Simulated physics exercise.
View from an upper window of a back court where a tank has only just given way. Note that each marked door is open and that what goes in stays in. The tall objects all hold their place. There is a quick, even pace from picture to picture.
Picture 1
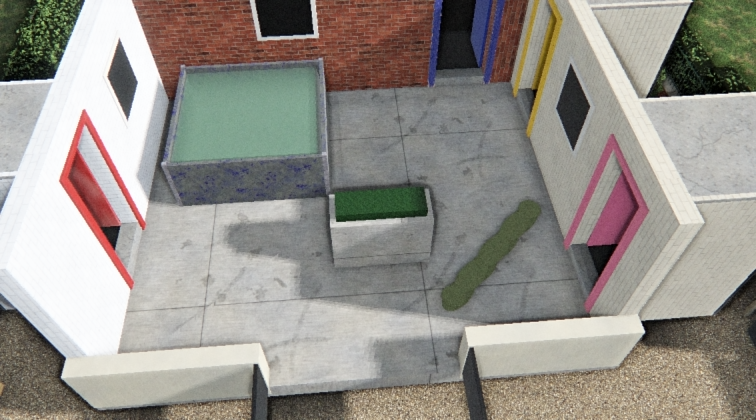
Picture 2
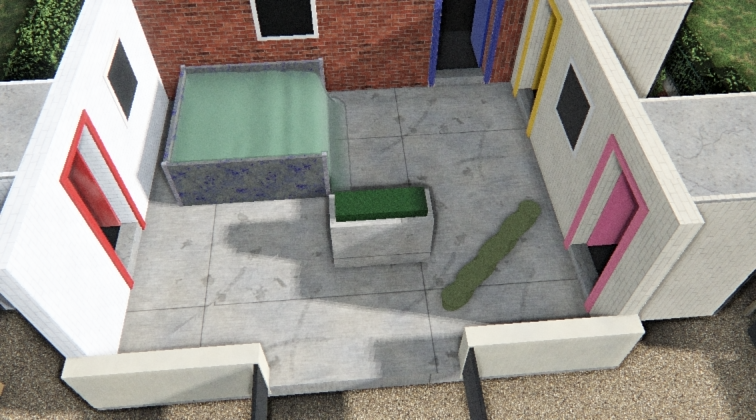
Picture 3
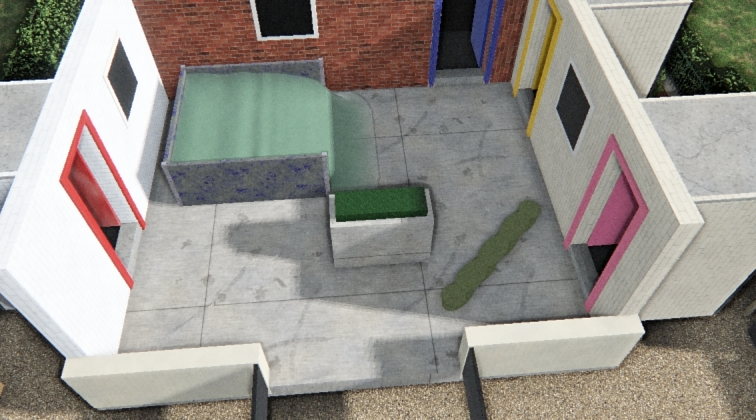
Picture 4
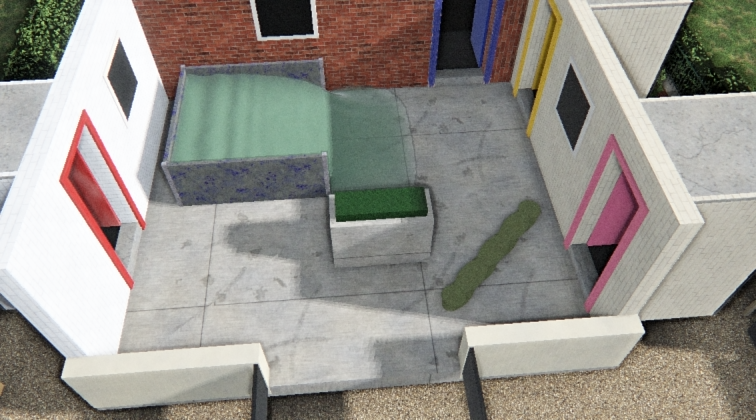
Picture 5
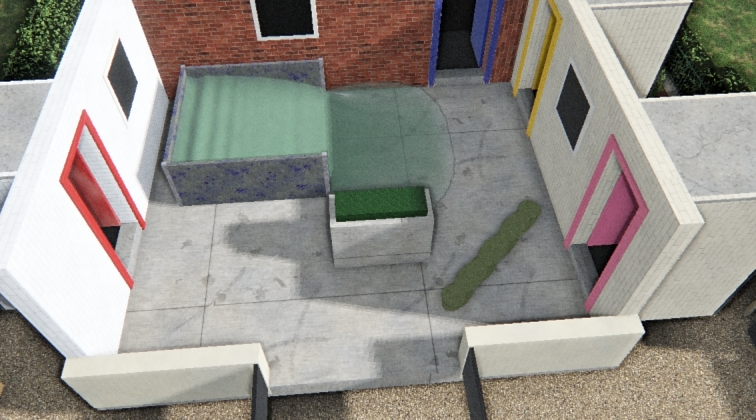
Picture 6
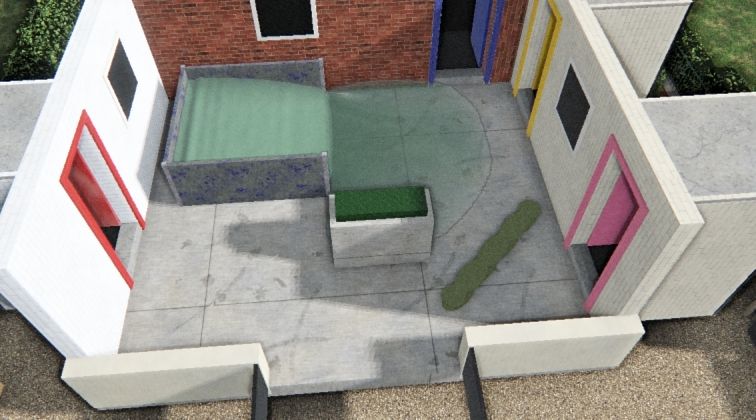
Greenish water poured from the right side of an open tank in a walled court, spreading rightward across the paving in a widening curve behind a planter while the level in the tank dropped.
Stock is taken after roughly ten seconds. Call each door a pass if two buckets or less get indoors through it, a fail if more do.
Blue door: Fail, yellow door: Fail, pink door: Pass, red door: Pass.
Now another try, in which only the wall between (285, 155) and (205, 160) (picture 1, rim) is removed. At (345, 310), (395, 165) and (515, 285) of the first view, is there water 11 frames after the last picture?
Submerged, unwetted, unwetted.
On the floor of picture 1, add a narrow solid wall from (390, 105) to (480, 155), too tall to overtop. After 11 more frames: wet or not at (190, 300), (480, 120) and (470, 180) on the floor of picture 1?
Log, spots one to three: Spared; swamped; swamped.
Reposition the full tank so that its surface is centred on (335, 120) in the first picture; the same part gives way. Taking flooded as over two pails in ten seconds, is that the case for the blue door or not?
Briefly, blue crosses the line.
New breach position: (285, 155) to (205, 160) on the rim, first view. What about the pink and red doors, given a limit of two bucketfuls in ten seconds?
Pink door: Under the line; red door: Under the line.
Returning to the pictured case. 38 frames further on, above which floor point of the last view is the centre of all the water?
The spot I would choose is (378, 187).
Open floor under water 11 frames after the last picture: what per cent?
My guess is around 50 in a hundred.
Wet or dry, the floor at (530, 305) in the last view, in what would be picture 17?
Looking there, it would be swamped.
A moment on, water covers 40 % of the floor; the blue door wet at the sill, nothing in, the yellow door over two buckets in, the pink door not reached, the red door not reached.
Next, water covers 50 % of the floor; the blue door under two buckets in, the yellow door far over two buckets in, the pink door wet at the sill, nothing in, the red door not reached.
Then, water covers 65 % of the floor; the blue door over two buckets in, the yellow door far over two buckets in, the pink door wet at the sill, nothing in, the red door not reached.
Later, water covers 90 % of the floor; the blue door far over two buckets in, the yellow door far over two buckets in, the pink door wet at the sill, nothing in, the red door wet at the sill, nothing in.
In the end, water covers 95 % of the floor; the blue door far over two buckets in, the yellow door far over two buckets in, the pink door wet at the sill, nothing in, the red door wet at the sill, nothing in.
